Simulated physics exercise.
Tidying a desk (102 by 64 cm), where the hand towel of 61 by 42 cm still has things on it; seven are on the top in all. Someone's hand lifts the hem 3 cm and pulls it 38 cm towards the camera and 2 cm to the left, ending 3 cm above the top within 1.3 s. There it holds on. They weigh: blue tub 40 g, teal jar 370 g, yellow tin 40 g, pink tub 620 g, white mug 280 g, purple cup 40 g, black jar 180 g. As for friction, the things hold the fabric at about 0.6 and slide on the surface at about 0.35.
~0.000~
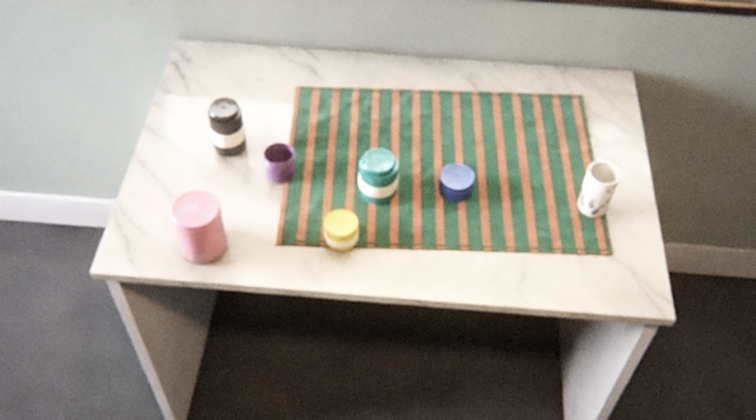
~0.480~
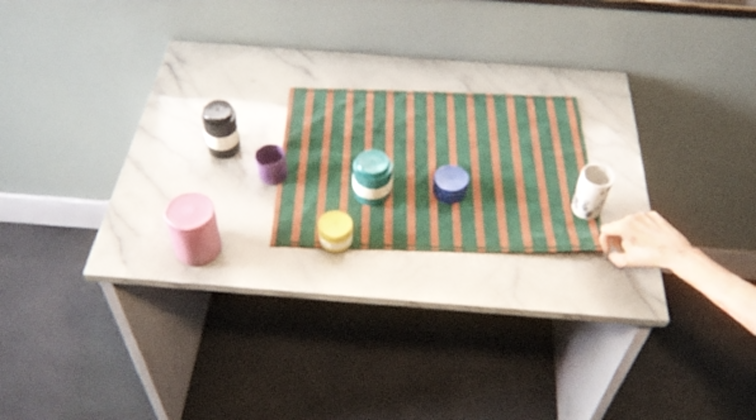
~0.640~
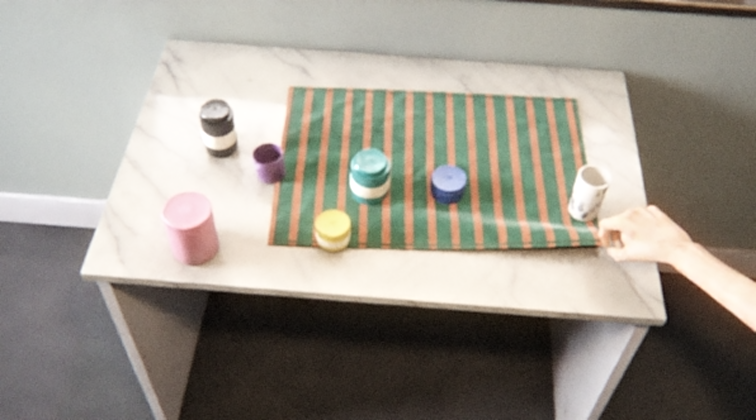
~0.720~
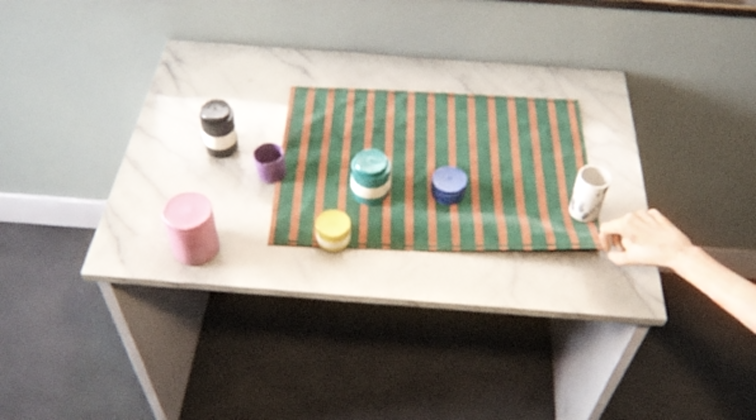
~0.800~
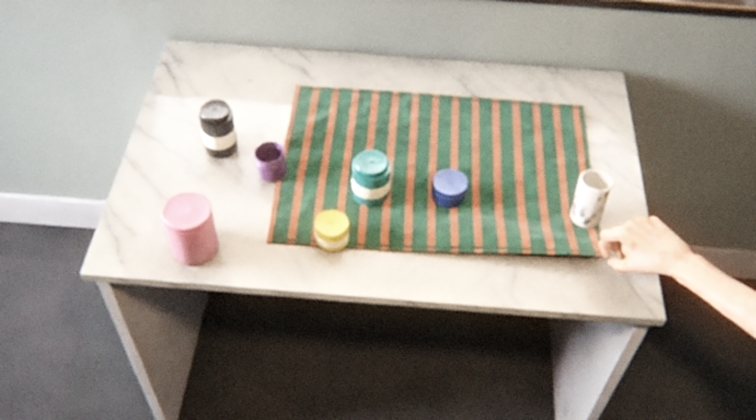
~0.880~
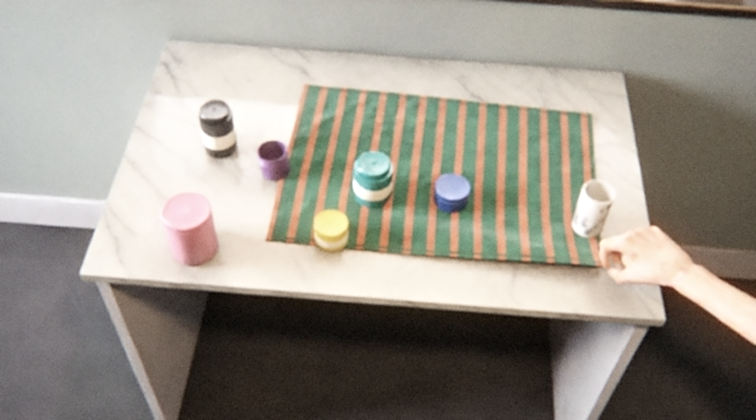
A hand reaches in from the right over a white marble-topped desk against a pale wall, seen from above at a slant. A green and orange striped cloth holds a teal jar, a blue tub, a yellow tin and a white mug, with black, purple and pink containers to the left. After a slight view shift, the hand grips the near right corner and tugs it slightly, skewing the cloth and shifting the mug a little.
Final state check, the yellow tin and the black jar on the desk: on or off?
Final state: Yellow tin on, black jar on.
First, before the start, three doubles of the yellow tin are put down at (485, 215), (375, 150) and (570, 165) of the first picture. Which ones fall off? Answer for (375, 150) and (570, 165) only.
Log, listed order - kept / lost.
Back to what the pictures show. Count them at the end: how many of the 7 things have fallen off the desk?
2 in all.
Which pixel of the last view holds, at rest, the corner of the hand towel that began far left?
That corner comes to rest close to (515, 144) in the last view.
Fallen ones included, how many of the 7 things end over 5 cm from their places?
Total: 5.
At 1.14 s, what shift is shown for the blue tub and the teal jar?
Estimate: Blue tub near 8 cm, teal jar near 4 cm.
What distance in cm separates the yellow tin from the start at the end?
Yellow tin: 10 cm.
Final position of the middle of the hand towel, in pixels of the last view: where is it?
Its centre lands at about (532, 293).
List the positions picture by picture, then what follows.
The first picture shows yellow tin (341, 222); black jar (224, 107); hand towel corners (276, 245) (296, 86) (582, 95) (613, 255).
The second picture shows hand towel corners (270, 246) (291, 88); grip (609, 251).
The third picture shows white mug (595, 177); hand towel corners (268, 245) (290, 86); grip (608, 246).
The fourth picture shows hand towel corners (268, 245) (292, 86); grip (609, 249).
The fifth picture shows blue tub (450, 182); white mug (597, 182); purple cup (270, 152); hand towel corners (267, 243) (296, 85); grip (609, 256).
The sixth picture shows yellow tin (331, 223); black jar (215, 109); hand towel corners (266, 240) (305, 84) (592, 114); grip (609, 266).
By 1.1 s, 100 % of the hand towel is still over the top; yellow tin 1 cm off its start, white mug 15 cm off its start, blue tub 8 cm off its start.
By 1.4 s, 85 % of the hand towel is still over the top; yellow tin 5 cm off its start, white mug 29 cm off its start, blue tub 17 cm off its start.
By 1.7 s, 60 % of the hand towel is still over the top; yellow tin 10 cm off its start at (383, 247), white mug over the edge, blue tub 29 cm off its start at (502, 305).
By 1.9 s, 55 % of the hand towel is still over the top; yellow tin 12 cm off its start, white mug over the edge, blue tub 32 cm off its start.
By 3.5 s, 55 % of the hand towel is still over the top; yellow tin 12 cm off its start at (388, 256), black jar 0 cm off its start at (215, 109), blue tub over the edge, white mug over the edge.
